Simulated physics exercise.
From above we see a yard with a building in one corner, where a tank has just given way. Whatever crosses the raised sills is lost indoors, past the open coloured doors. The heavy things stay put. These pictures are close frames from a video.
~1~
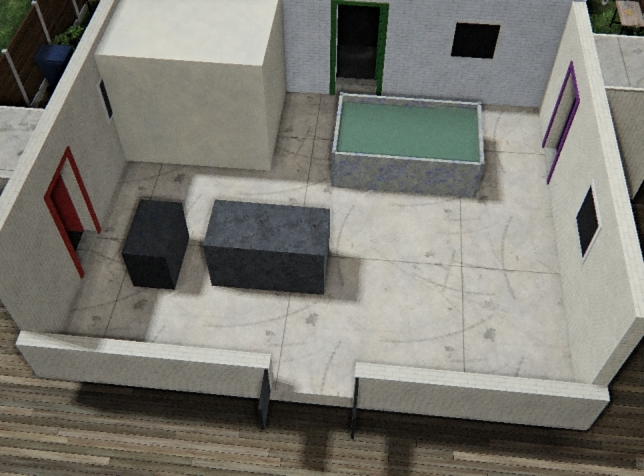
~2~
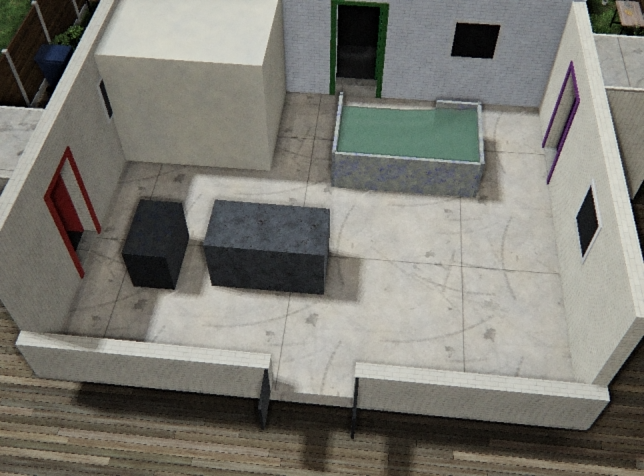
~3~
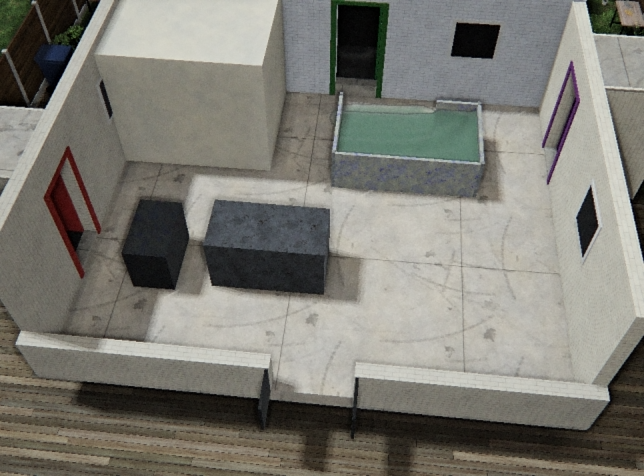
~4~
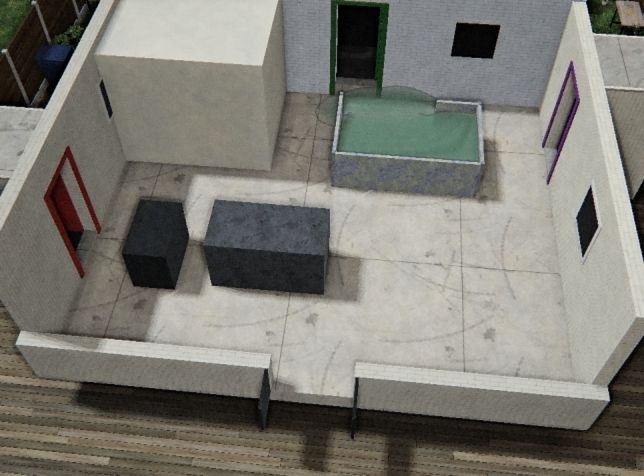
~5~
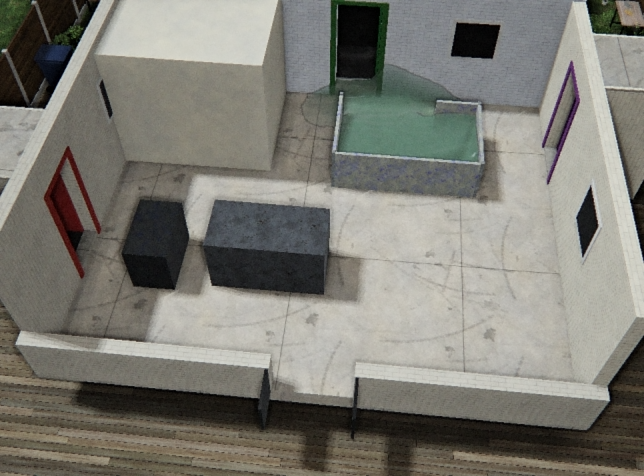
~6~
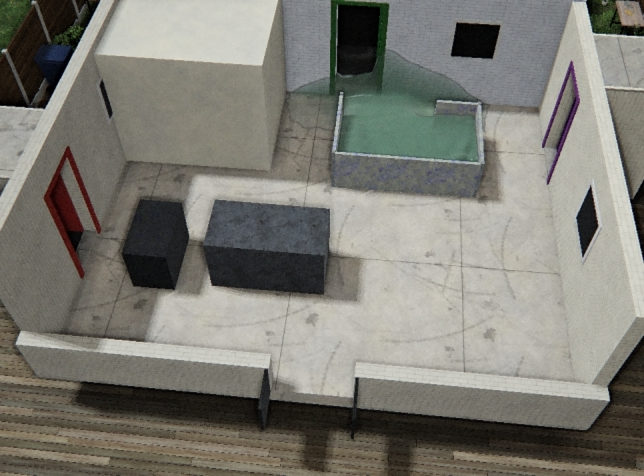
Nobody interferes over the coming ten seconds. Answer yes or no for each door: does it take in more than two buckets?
Green door: Yes; red door: No; purple door: Yes.
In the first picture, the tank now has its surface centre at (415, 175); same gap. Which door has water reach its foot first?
The door meant here is the green-painted one.
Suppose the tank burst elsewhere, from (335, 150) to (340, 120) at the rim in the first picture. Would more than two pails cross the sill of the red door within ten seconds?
As for the red door, it tops the mark.
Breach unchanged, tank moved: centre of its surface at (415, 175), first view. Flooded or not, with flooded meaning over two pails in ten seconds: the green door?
The green door passes that mark.
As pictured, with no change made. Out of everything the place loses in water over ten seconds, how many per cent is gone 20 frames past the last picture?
I'd estimate some 75 per cent.
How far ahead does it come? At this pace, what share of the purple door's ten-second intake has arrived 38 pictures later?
Near 90 per cent, give or take.
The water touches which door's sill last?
I'd go with the one in red.
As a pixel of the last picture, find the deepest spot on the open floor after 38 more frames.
It will be deepest around (564, 402).
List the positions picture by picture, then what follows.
Still water in the water tank at (409, 130), in the first picture.
The front is at a hidden place, out from the gap on the water tank's far side, in the second picture.
Water pours out on the water tank's far side and has run to (334, 116), in the third picture.
The front is at a hidden place, out from the gap on the water tank's far side, in the fourth picture.
The front is at (312, 94), out from the gap on the water tank's far side, in the fifth picture.
The front is at (293, 93), out from the gap on the water tank's far side, in the sixth picture.
A moment on, water covers 15 % of the floor; the green door far over two buckets in, the red door not reached, the purple door not reached.
Next, water covers 25 % of the floor; the green door far over two buckets in, the red door not reached, the purple door under two buckets in.
Then, water covers 50 % of the floor; the green door far over two buckets in, the red door not reached, the purple door over two buckets in.
Later, water covers 75 % of the floor; the green door far over two buckets in, the red door wet at the sill, nothing in, the purple door far over two buckets in.
In the end, water covers 100 % of the floor; the green door far over two buckets in, the red door wet at the sill, nothing in, the purple door far over two buckets in.
